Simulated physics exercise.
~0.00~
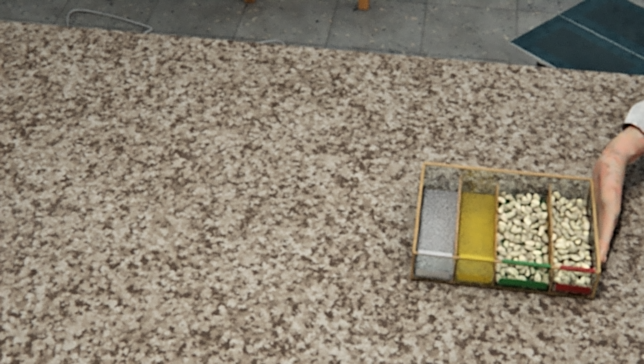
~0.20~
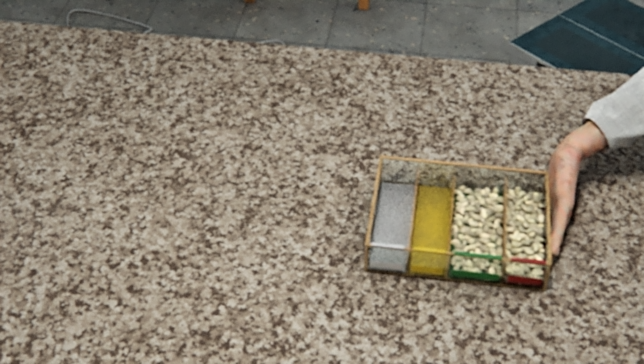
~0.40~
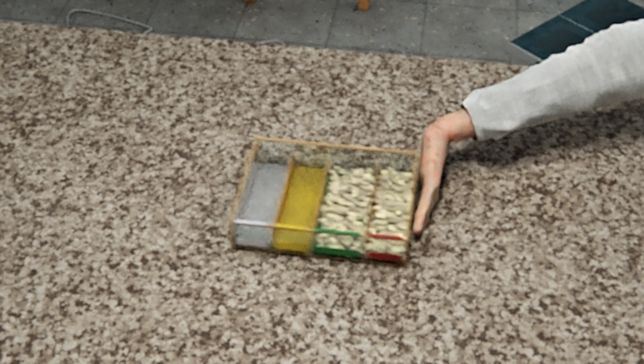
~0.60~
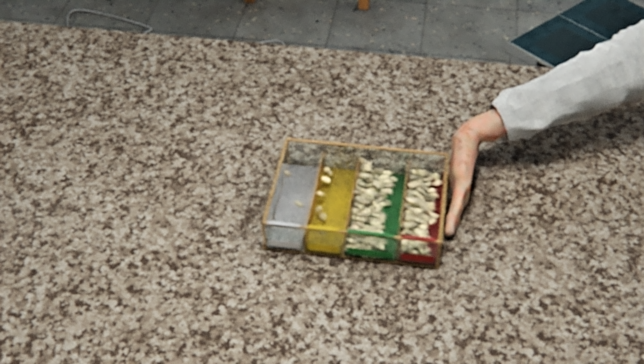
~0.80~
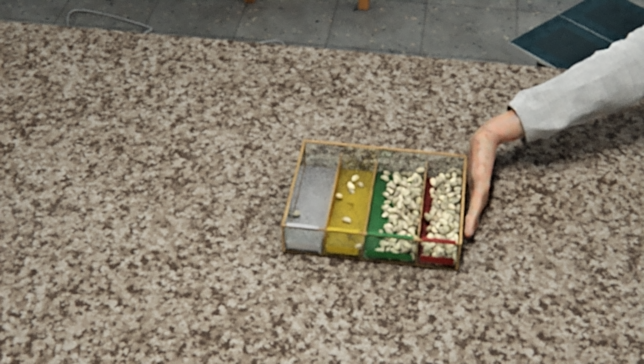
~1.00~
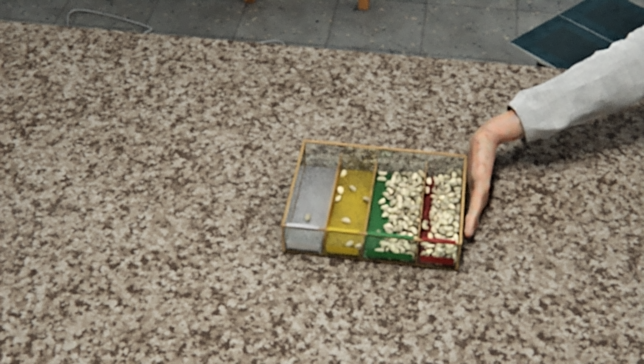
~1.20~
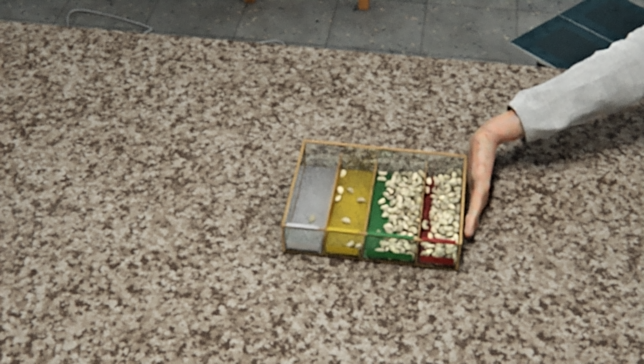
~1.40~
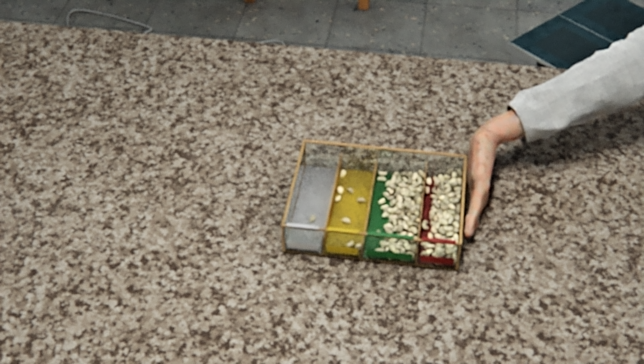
A hand slides a divided tray left, then slightly right, scattering a few white beans leftward.
